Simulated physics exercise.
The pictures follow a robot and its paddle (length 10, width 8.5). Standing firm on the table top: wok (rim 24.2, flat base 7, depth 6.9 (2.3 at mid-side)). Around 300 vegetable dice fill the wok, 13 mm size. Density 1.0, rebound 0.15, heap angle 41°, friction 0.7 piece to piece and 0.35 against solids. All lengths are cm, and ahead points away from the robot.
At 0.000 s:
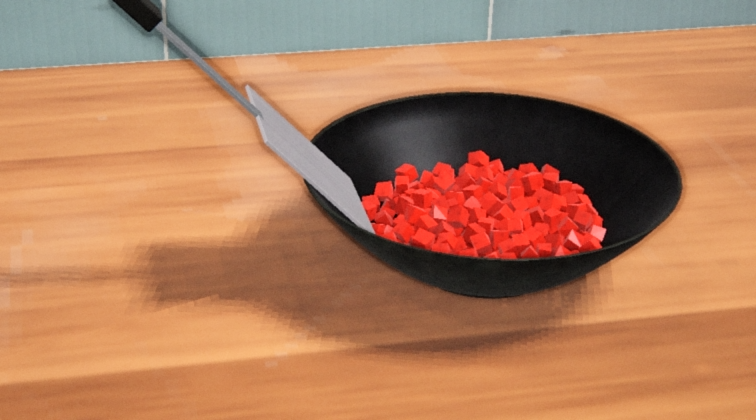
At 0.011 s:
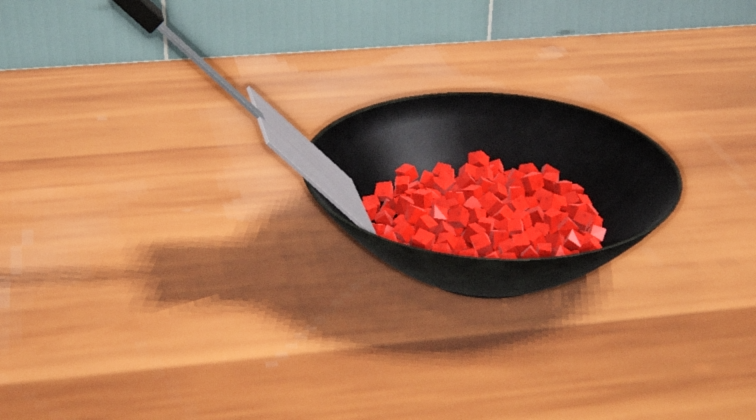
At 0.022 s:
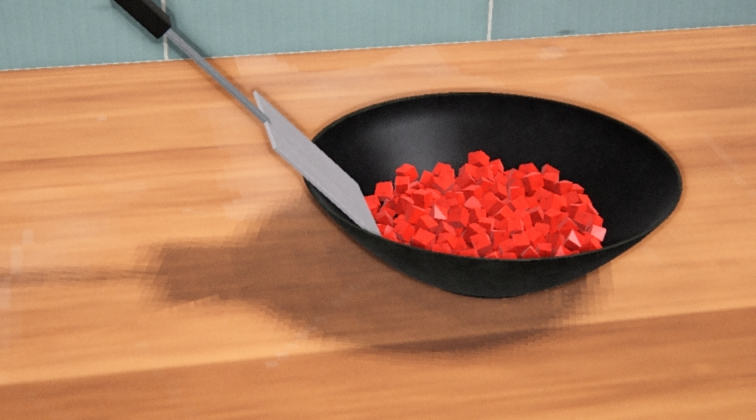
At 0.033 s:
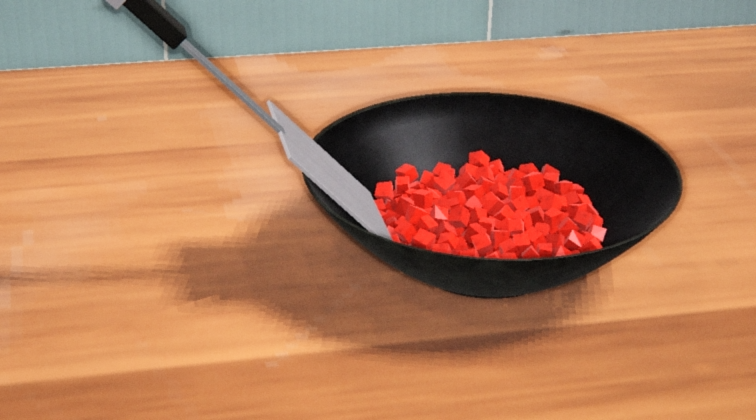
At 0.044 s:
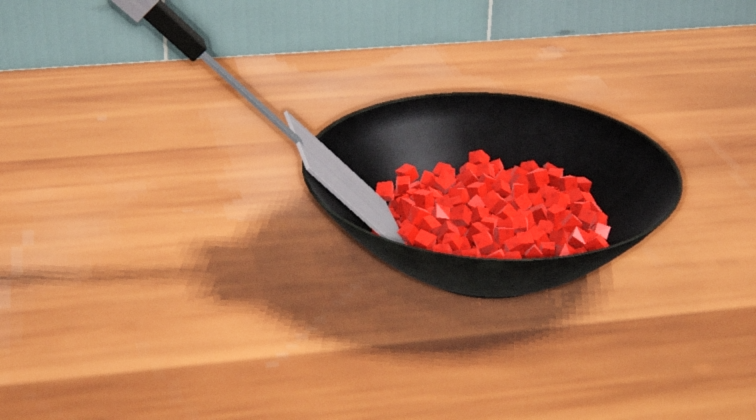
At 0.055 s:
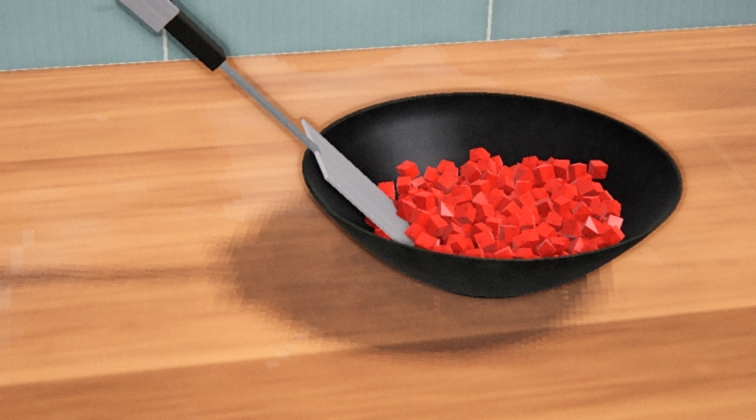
A black wok sits on a wooden table top in front of a blue-green tiled wall, seen from slightly above by a camera that stays still. A heap of small bright red cubes fills its middle, and a grey paddle with a black grip slants in over the left rim. The paddle barely moves at first, then slides down and rightward into the wok, nudging the cubes slightly right.
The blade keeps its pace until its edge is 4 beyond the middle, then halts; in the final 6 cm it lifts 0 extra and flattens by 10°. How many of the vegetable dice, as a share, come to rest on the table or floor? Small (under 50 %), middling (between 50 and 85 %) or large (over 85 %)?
Answer: Small; under 50 % of the vegetable dice finish on the table or floor.
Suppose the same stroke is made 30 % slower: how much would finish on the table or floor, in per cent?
Then about 25 per cent.
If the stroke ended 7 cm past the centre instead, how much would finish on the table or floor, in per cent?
Then about 60 per cent.
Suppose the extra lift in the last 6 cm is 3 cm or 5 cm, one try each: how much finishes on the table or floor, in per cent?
About 20 and 25 per cent.
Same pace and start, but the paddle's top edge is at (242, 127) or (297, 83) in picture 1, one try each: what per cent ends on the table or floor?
About 30 and 35 per cent.
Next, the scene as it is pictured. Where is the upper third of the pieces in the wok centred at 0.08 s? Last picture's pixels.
Near (572, 190).
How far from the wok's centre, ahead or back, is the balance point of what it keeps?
About 5.5 cm ahead.
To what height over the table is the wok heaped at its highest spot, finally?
Roughly 8.0 cm.
After 0.08 s, sloping 46°, highest piece 8 above the table; 302 in the wok.
After 0.11 s, sloping 43°, highest piece 10 above the table; 298 in the wok, 4 on the blade or in flight.
After 0.32 s, sloping 37°, highest piece 8 above the table; 201 in the wok, 47 on the table or floor, 54 on the blade or in flight.
After 1.37 s, sloping 37°, highest piece 8 above the table; 201 in the wok, 101 on the table or floor.
In the end, 201 in the wok, 101 on the table or floor. That is 33 % on the table or floor.
